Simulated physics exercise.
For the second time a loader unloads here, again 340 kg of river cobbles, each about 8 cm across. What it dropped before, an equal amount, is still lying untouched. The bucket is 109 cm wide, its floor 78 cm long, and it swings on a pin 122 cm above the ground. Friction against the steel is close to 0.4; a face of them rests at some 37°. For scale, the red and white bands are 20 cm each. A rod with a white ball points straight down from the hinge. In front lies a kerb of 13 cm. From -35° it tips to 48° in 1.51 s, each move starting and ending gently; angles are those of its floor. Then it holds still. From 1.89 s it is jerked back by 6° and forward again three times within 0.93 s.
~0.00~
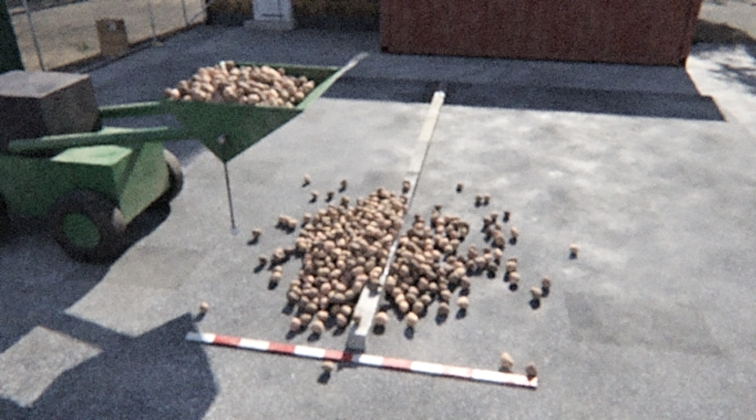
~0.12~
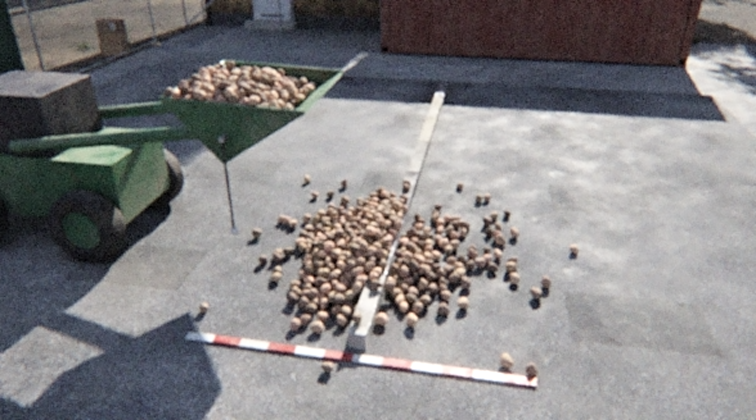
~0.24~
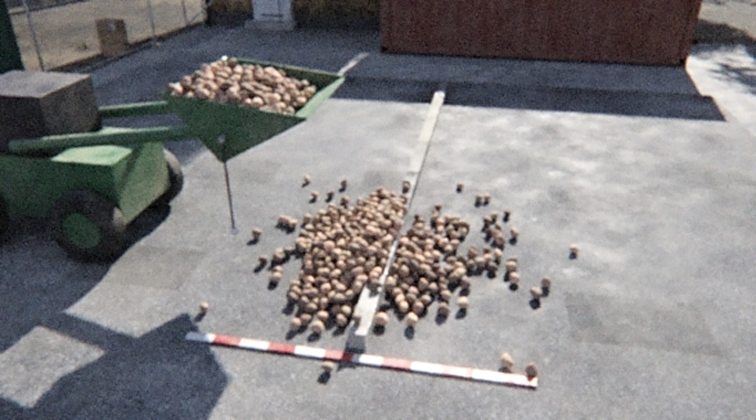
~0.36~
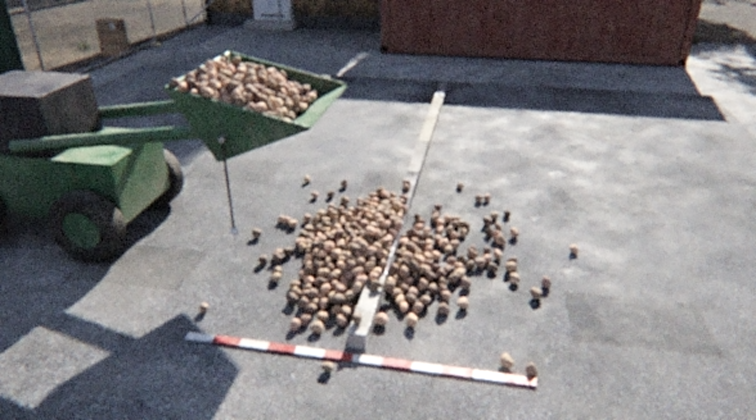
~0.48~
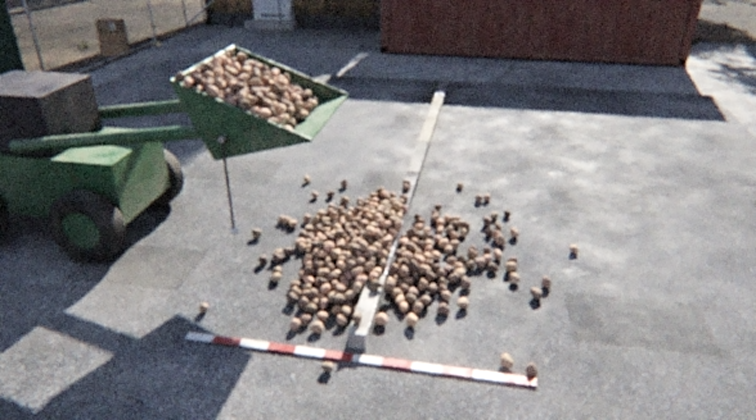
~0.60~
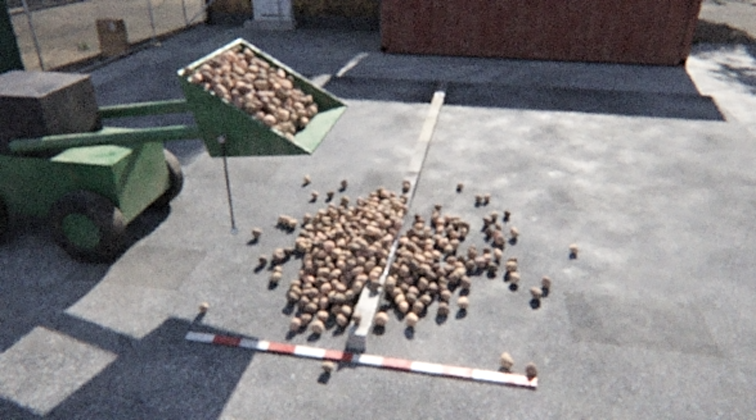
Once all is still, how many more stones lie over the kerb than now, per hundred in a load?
Some 6 per cent is added.
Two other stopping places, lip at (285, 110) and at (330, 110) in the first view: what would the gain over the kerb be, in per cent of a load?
About 0 and 25 per cent.
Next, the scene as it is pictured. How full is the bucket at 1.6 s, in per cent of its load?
Roughly 10 per cent is still inside.
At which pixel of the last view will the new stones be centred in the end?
Near (332, 239).
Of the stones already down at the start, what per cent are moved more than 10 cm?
Roughly 10 per cent of them.
After 1.1 s the floor is at 35°; in per cent of one load, 90 in the bucket, 85 on this side of the kerb, 25 over the kerb; the foremost stones are at (530, 276).
After 1.6 s the floor is at 48°; in per cent of one load, 11 in the bucket, 164 on this side of the kerb, 26 over the kerb; the foremost stones are at (530, 276).
After 3.3 s the floor is at 48°; in per cent of one load, 0 in the bucket, 169 on this side of the kerb, 31 over the kerb; the foremost stones are at (530, 276).
After 5.8 s the floor is at 48°; in per cent of one load, 0 in the bucket, 169 on this side of the kerb, 31 over the kerb; the foremost stones are at (530, 276). Net gain over the kerb, 6.
